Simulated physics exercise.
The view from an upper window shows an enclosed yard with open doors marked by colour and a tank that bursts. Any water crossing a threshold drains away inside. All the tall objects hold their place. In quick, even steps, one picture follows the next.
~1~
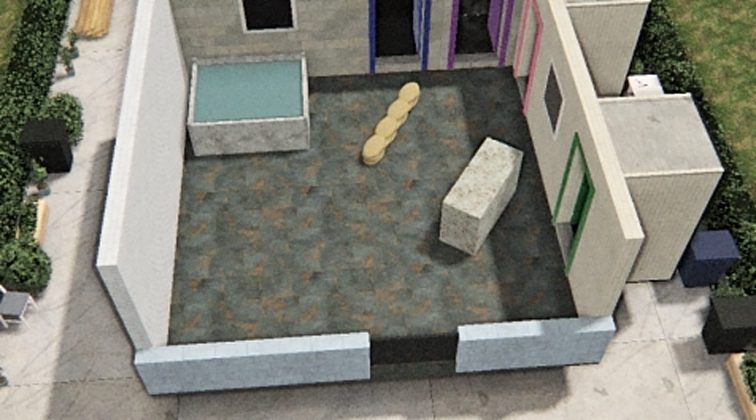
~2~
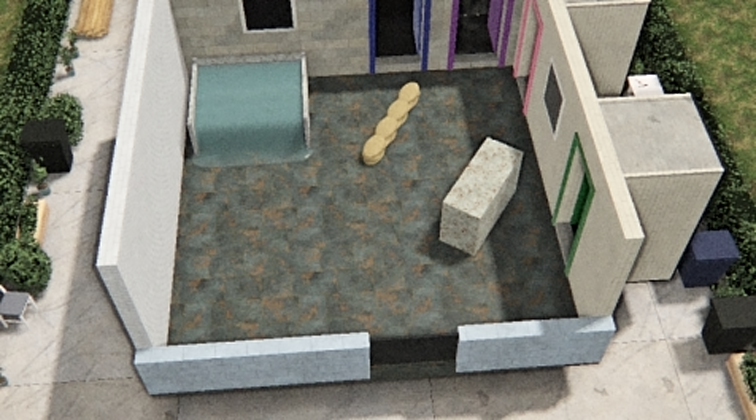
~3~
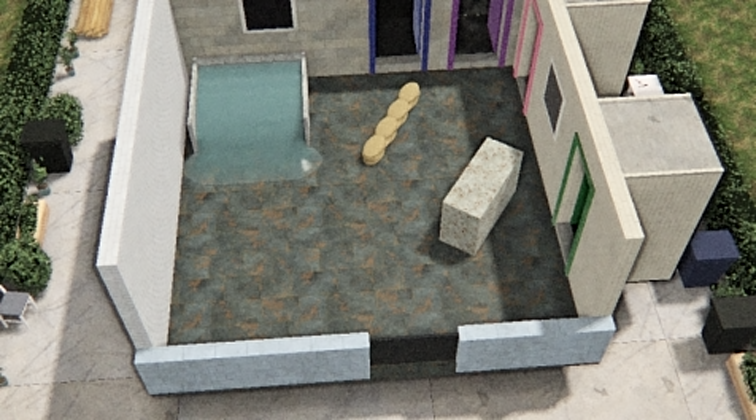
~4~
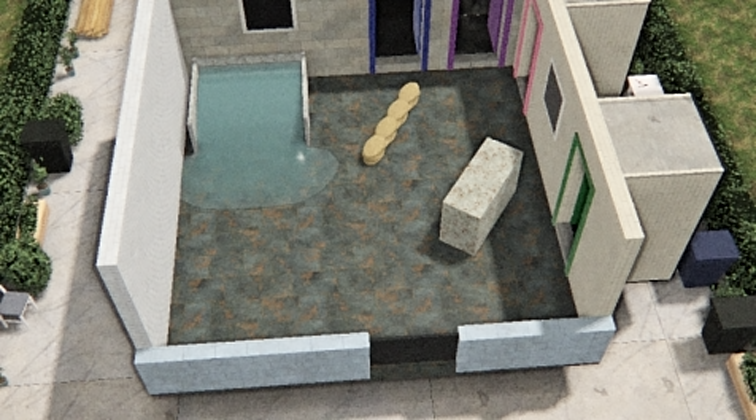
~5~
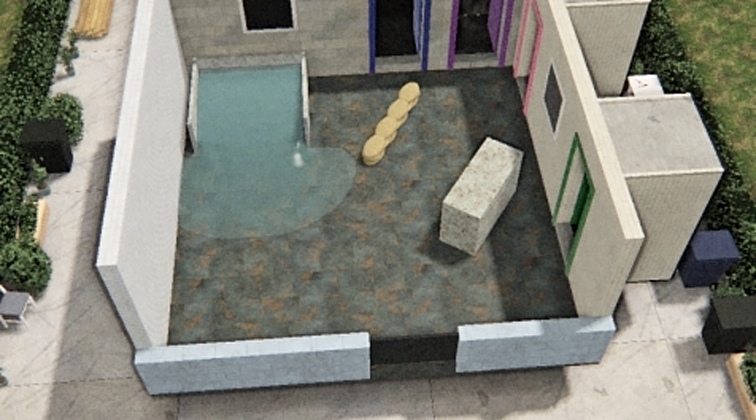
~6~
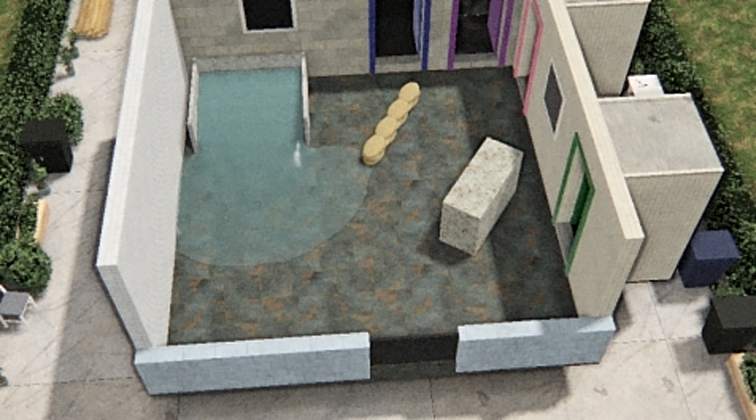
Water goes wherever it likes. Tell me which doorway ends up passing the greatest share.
That would be the green doorway.
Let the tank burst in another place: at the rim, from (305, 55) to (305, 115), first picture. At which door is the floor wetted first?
First comes the blue door.
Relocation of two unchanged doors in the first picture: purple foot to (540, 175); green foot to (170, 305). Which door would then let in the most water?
The green door, I'd say.
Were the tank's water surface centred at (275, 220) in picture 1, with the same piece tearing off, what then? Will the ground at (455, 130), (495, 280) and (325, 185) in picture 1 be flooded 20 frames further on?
Log, spots in order: Unwetted / taken by the flood / unwetted.
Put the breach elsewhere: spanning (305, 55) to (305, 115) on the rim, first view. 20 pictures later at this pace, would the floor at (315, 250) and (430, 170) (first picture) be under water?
Well, the first point ends up swamped, and the second one ends up unwetted.
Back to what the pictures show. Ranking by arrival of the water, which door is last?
That'd be the blue-painted one, I reckon.
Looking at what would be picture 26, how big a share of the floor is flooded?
Roughly 55 per cent.
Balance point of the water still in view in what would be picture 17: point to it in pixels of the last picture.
Centre of the water: Near (261, 235).
A moment on, water covers 40 % of the floor; pink door not reached, blue door not reached, purple door not reached, green door not reached.
Next, water covers 50 % of the floor; pink door not reached, blue door not reached, purple door not reached, green door not reached.
Then, water covers 55 % of the floor; pink door not reached, blue door not reached, purple door not reached, green door not reached.
Later, water covers 80 % of the floor; pink door wet at the sill, nothing in, blue door not reached, purple door not reached, green door some in.
In the end, water covers 95 % of the floor; pink door some in, blue door wet at the sill, nothing in, purple door wet at the sill, nothing in, green door some in; the green door has let in the most.
